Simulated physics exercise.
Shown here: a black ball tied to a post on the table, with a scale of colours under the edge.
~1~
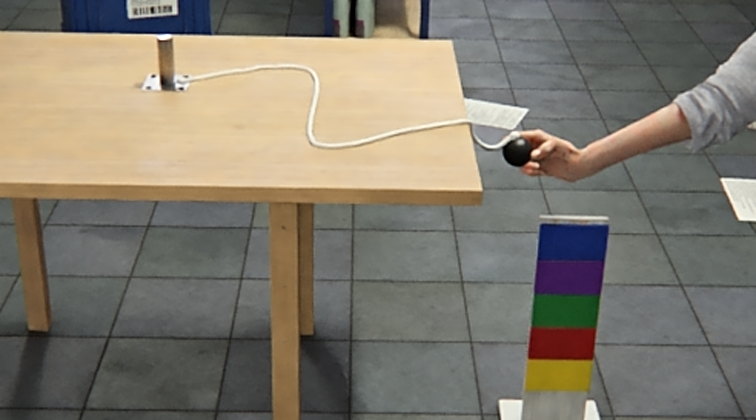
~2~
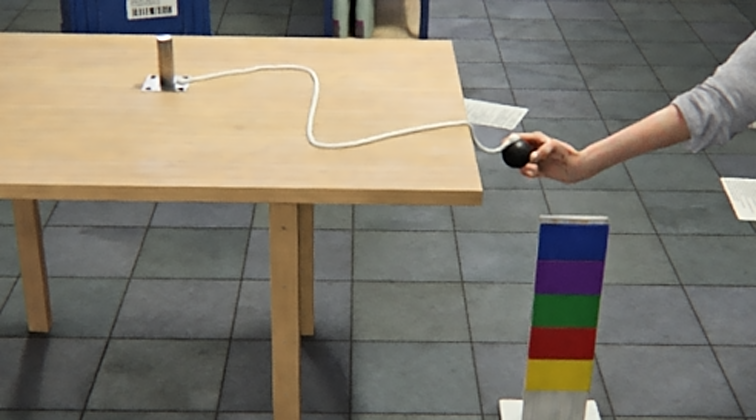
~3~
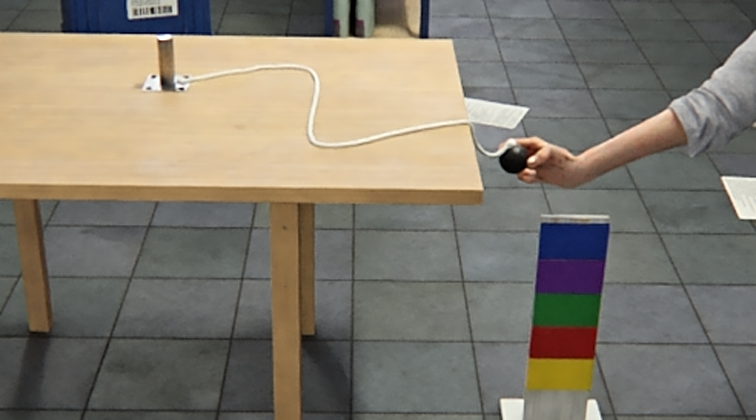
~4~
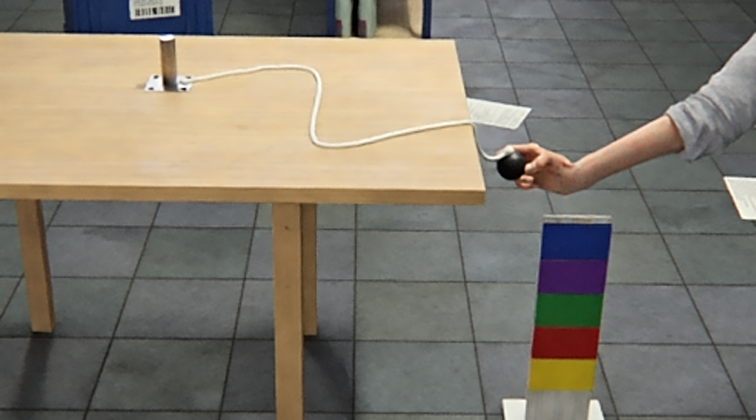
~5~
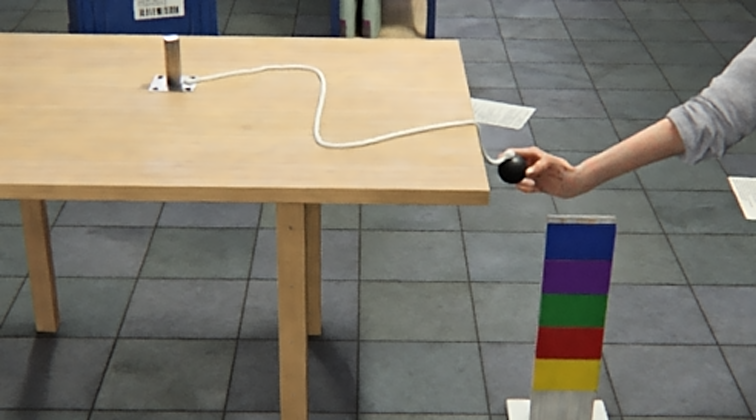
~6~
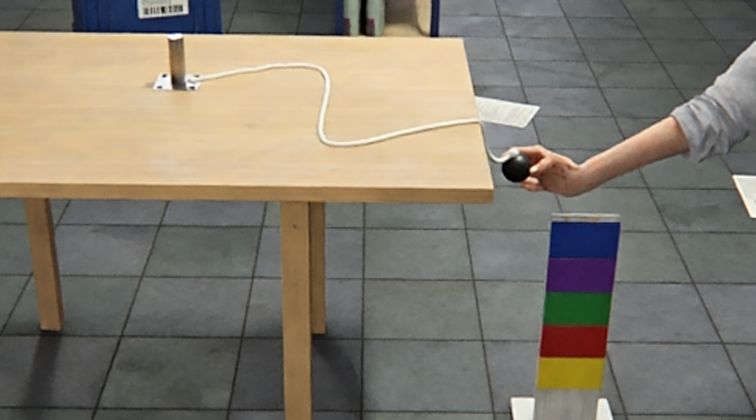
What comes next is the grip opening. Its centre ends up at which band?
At the yellow one.
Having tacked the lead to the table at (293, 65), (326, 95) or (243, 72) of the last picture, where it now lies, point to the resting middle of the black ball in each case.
Approximately (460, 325), (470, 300) and (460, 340) respectively.
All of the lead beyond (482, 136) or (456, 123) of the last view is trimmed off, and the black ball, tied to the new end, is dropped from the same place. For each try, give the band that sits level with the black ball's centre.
In order, the results are red and green.
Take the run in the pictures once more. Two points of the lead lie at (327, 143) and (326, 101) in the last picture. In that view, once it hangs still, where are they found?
The first settles around (472, 154), the second around (425, 98).
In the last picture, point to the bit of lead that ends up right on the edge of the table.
That would be the bit at (321, 120).
Soon after, ball near (488, 320); level with green.
After that, ball near (449, 350); level with yellow.
And then, ball near (467, 361); level with yellow.
In the end, ball near (461, 360); level with yellow. At yellow.
